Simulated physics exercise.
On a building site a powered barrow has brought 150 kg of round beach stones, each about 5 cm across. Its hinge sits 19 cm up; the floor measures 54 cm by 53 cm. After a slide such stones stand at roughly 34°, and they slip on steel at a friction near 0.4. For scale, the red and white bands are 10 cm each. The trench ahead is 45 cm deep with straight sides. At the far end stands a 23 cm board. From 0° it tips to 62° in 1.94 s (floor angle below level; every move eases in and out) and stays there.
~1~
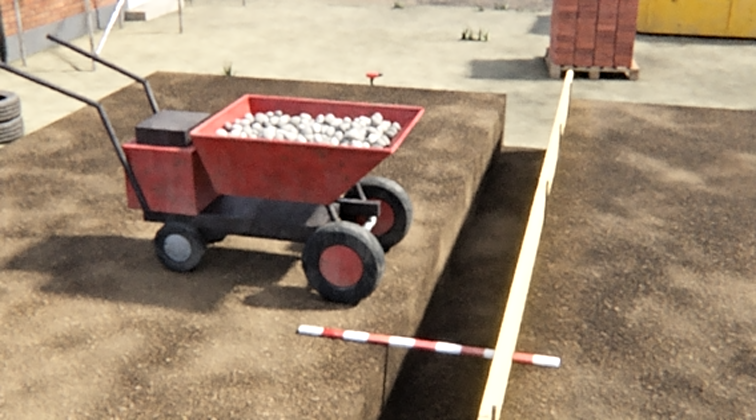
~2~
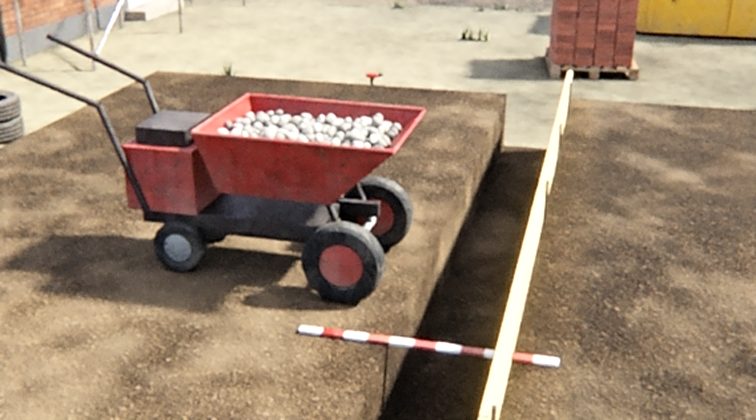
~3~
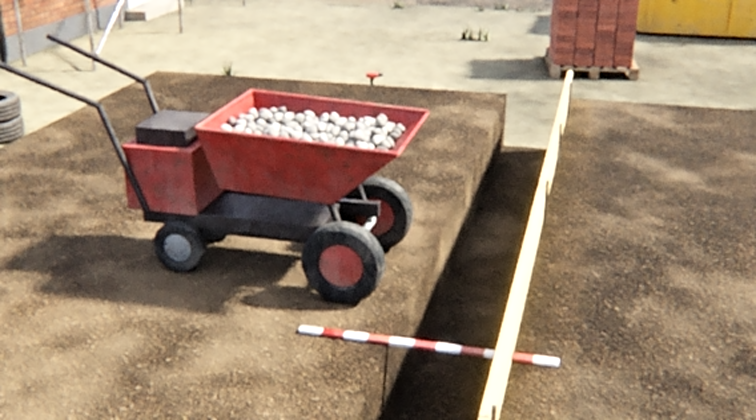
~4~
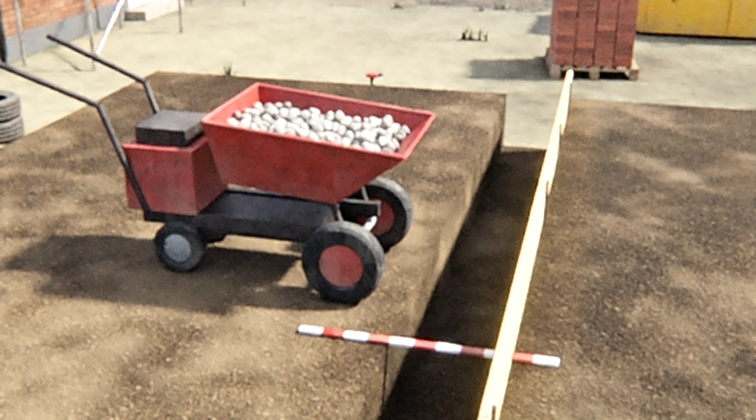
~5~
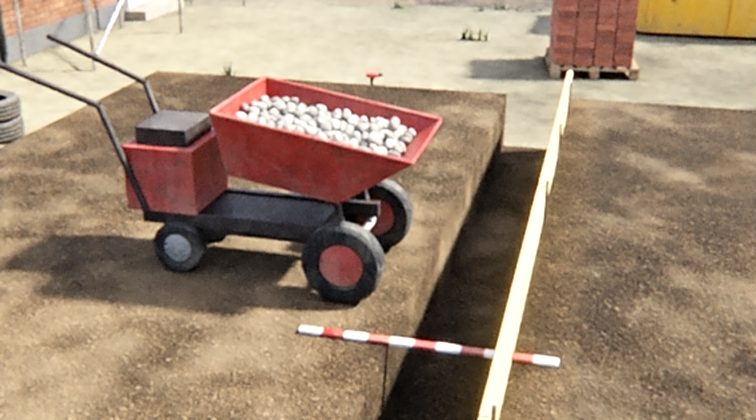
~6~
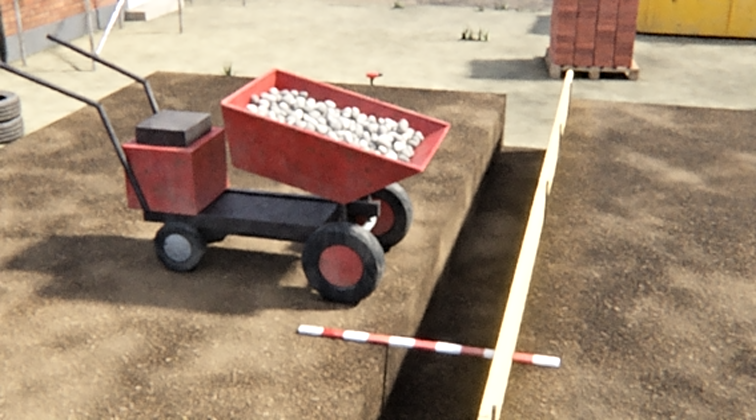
A red powered barrow slowly tilts its tray of pale round stones toward the right.
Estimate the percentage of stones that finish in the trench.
Close to 78 in a hundred.
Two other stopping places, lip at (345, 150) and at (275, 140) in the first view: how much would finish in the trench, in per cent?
About 100 and 85 per cent.
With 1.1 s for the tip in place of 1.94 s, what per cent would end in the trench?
Then about 70 per cent.
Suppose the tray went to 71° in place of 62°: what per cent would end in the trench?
Then about 85 per cent.
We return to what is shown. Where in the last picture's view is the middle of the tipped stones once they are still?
Around (489, 355).
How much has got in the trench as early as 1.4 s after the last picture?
Some 40 per cent.
Then, 0.9 s after the last picture the floor is at 52°, 99 % in the tray, 1 % in the trench; the foremost stones are at (496, 221).
Then, 1.4 s after the last picture the floor is at 62°, 44 % in the tray, 40 % in the trench, 16 % past the trench; the foremost stones are at (627, 301).
Then, 1.8 s after the last picture the floor is at 62°, 19 % in the tray, 59 % in the trench, 22 % past the trench; the foremost stones are at (707, 297).
Then, 3.7 s after the last picture the floor is at 62°, 0 % in the tray, 78 % in the trench, 22 % past the trench; the foremost stones are past the picture's edge.
